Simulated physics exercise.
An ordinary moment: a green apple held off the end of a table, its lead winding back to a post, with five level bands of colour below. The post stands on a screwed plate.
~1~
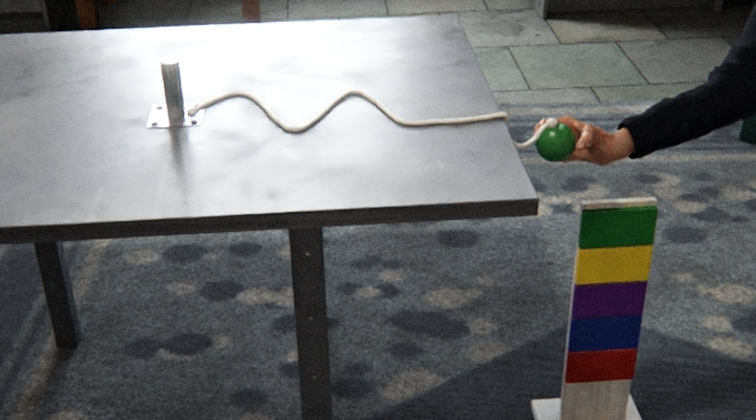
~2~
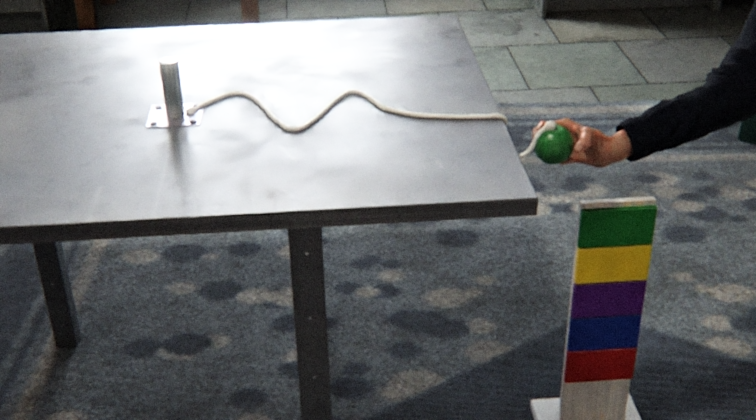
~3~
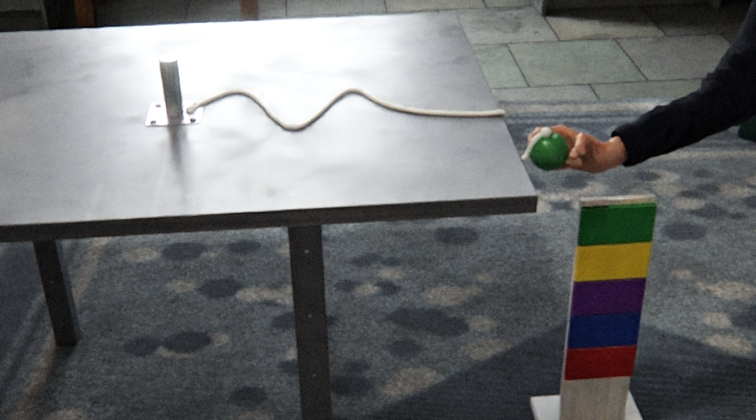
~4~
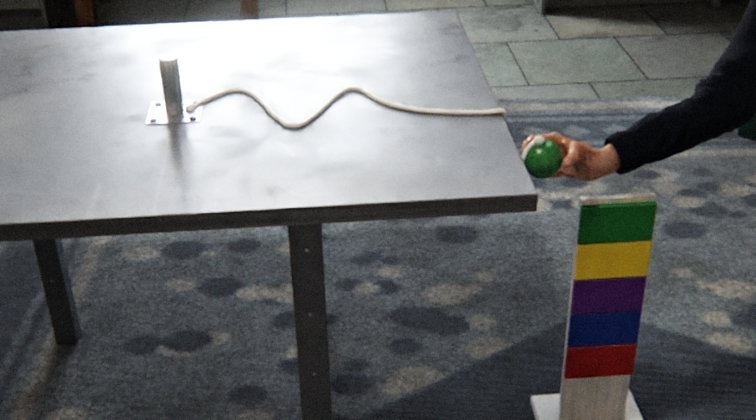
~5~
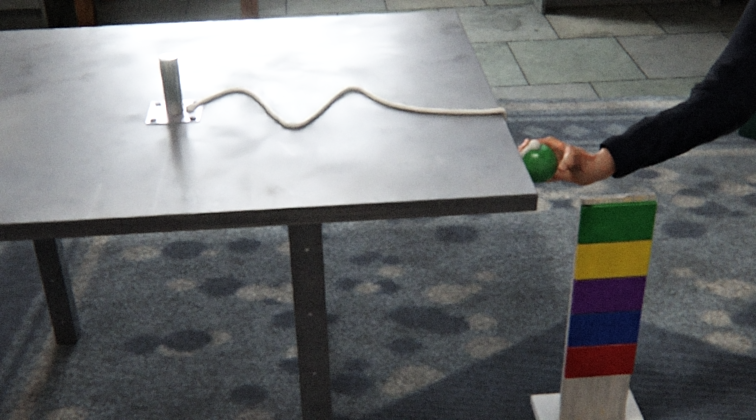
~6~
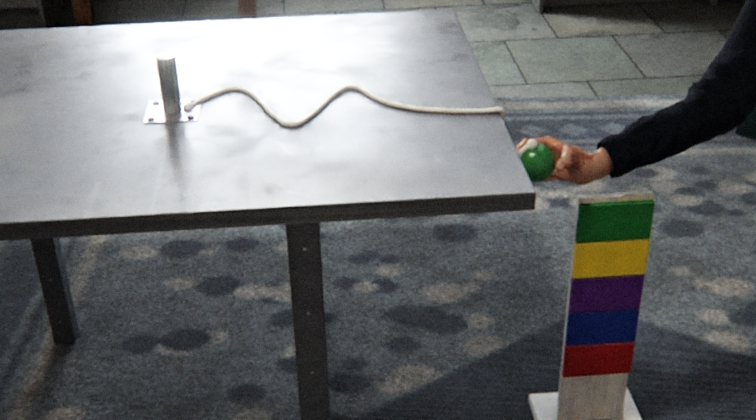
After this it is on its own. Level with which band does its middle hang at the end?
Its middle rests at the blue band.
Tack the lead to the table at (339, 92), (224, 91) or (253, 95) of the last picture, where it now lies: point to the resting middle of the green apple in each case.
The places are (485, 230), (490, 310) and (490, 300).
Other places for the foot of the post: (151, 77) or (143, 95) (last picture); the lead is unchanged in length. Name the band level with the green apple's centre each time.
In that order: Purple; purple.
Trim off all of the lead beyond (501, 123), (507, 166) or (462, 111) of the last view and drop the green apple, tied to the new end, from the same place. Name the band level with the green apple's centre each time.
In that order: Yellow; purple; green.
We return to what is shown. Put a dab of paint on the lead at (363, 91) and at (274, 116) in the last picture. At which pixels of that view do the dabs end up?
The first at (492, 104), the second at (339, 106).
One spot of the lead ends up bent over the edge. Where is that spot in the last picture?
It lies at about (367, 93).
Soon after, apple near (456, 311); level with purple.
Then, apple near (505, 331); level with blue.
At rest, apple near (484, 330); level with blue. The blue one.
